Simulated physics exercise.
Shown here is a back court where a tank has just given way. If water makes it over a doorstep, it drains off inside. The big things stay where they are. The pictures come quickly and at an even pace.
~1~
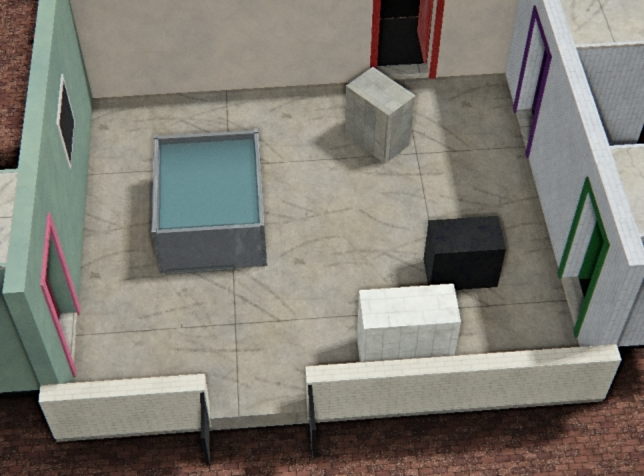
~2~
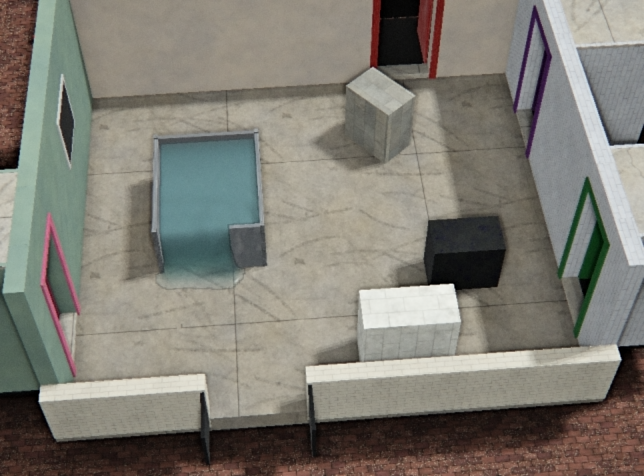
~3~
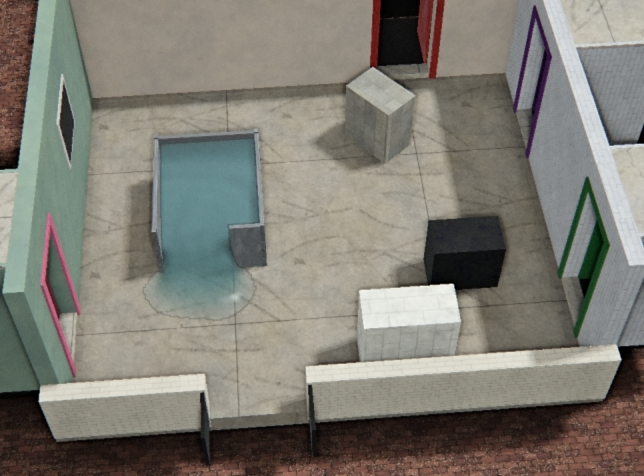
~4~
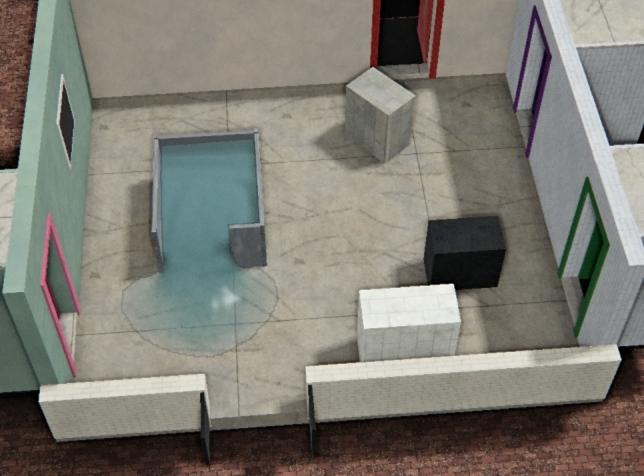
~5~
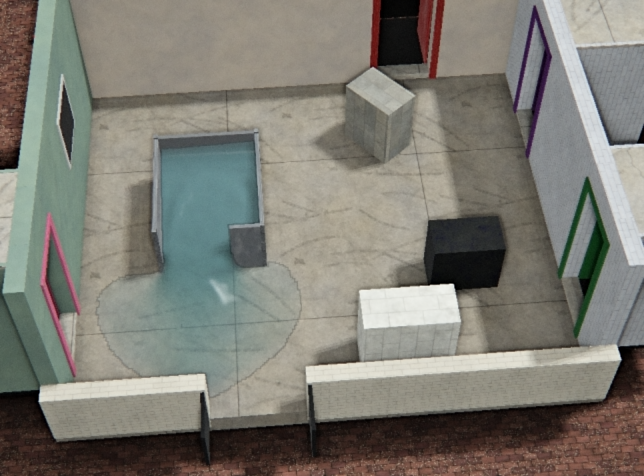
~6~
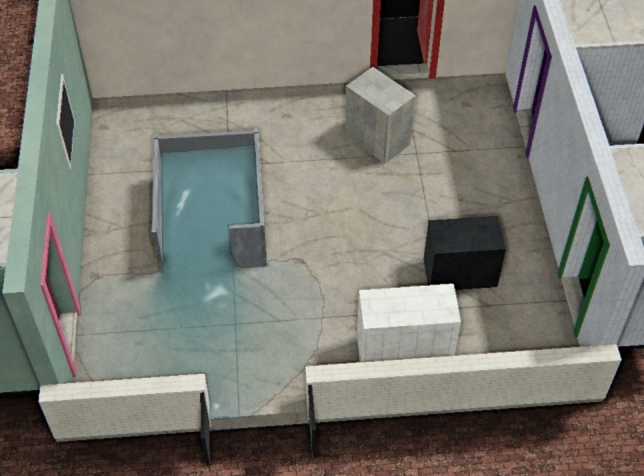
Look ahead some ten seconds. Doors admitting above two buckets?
Red door: Two buckets at most. Purple door: Two buckets at most. Green door: Two buckets at most. Pink door: Above two buckets.
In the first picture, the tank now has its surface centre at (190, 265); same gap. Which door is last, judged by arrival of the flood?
Observation: The purple door.
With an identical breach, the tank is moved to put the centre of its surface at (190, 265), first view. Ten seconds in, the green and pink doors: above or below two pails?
The green doesn't reach it while the pink exceeds it.
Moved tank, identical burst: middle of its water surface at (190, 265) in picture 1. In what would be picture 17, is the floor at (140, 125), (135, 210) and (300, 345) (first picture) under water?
Spot one is not touched, spot two is touched, spot three is touched.
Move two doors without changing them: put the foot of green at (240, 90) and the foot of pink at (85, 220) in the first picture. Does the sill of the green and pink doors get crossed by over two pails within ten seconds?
As I see it, the green door stays within the limit and the pink door stays within the limit.
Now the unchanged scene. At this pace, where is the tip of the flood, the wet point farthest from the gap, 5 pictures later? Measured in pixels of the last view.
My guess would be about (407, 387).
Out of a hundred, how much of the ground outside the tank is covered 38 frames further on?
Roughly 50 %.
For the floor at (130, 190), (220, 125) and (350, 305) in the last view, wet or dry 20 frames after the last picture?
In turn, the points end up soaked, high and dry and soaked.
A moment on, water covers 20 % of the floor; the red door not reached, the purple door not reached, the green door not reached, the pink door under two buckets in.
Next, water covers 20 % of the floor; the red door not reached, the purple door not reached, the green door not reached, the pink door over two buckets in.
Then, water covers 35 % of the floor; the red door not reached, the purple door not reached, the green door not reached, the pink door far over two buckets in.
Later, water covers 50 % of the floor; the red door not reached, the purple door not reached, the green door wet at the sill, nothing in, the pink door far over two buckets in.
In the end, water covers 80 % of the floor; the red door wet at the sill, nothing in, the purple door not reached, the green door wet at the sill, nothing in, the pink door far over two buckets in.
